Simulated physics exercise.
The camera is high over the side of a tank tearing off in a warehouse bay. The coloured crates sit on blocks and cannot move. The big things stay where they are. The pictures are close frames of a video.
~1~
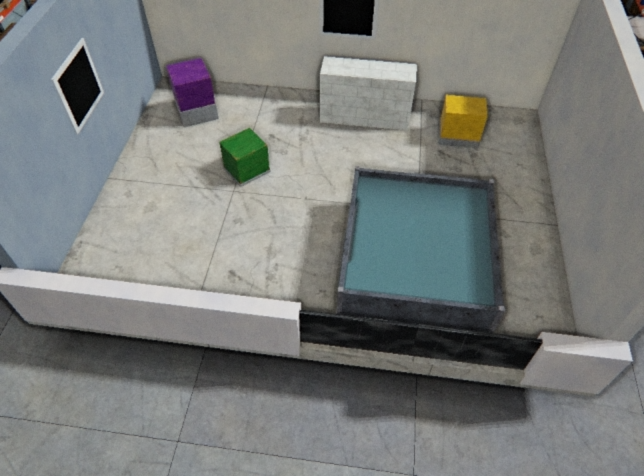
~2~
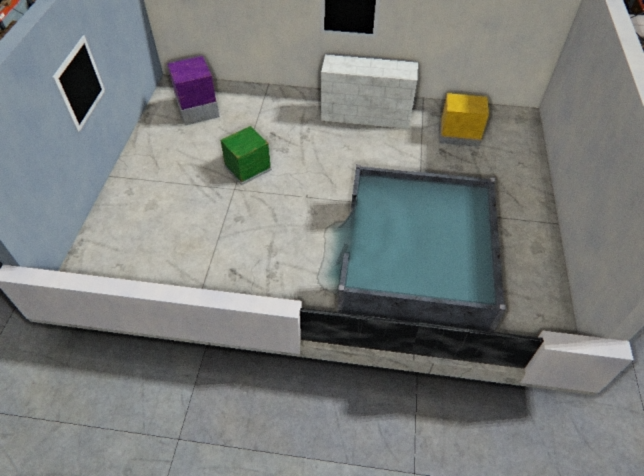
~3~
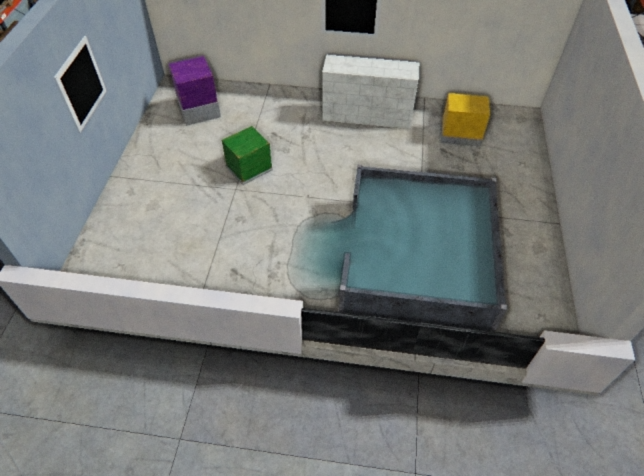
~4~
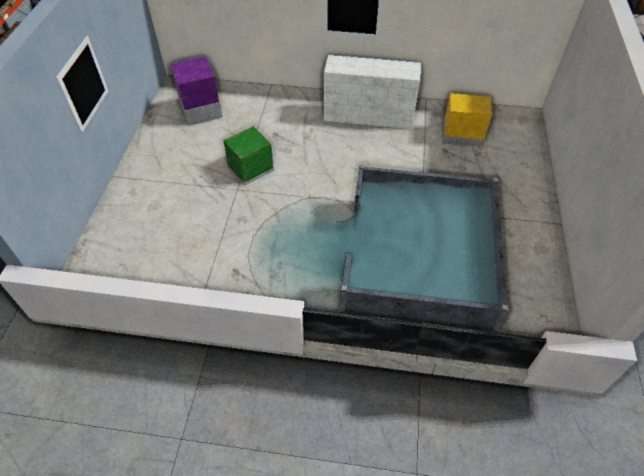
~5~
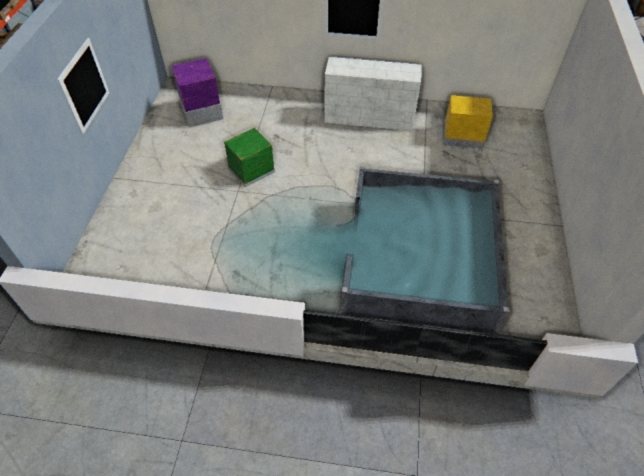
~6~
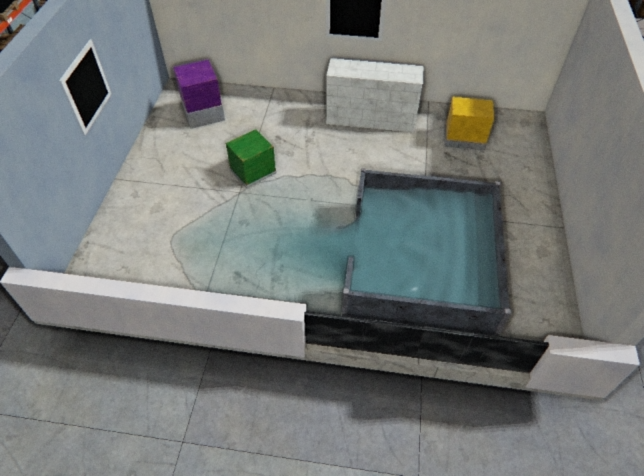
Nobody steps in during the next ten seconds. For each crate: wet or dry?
In the end: The green crate gets wet; the yellow crate stays dry; the purple crate stays dry.
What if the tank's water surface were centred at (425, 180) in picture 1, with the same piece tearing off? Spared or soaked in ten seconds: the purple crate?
One by one: The purple one is spared.
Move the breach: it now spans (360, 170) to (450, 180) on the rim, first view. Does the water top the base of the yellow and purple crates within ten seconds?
The yellow one is soaked; the purple one keeps dry.
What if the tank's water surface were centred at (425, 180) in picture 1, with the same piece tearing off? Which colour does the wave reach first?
The green crate.
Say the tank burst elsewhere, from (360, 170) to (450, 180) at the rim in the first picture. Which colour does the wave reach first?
The yellow one.
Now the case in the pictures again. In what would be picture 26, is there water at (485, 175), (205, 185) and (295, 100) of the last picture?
One after the other: Clear, awash, under water.
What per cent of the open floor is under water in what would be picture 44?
Near 70 in a hundred.
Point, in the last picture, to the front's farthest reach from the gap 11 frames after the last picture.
Around (158, 100).
A moment on, water covers 35 % of the floor; the green crate water round its plinth, the yellow crate not reached, the purple crate not reached.
Next, water covers 45 % of the floor; the green crate water round its plinth, the yellow crate not reached, the purple crate water round its plinth.
Then, water covers 50 % of the floor; the green crate water round its plinth, the yellow crate not reached, the purple crate water round its plinth.
Later, water covers 70 % of the floor; the green crate water round its plinth, the yellow crate water round its plinth, the purple crate water round its plinth.
In the end, water covers 100 % of the floor; the green crate was topped, the yellow crate stayed above the water, the purple crate stayed above the water.
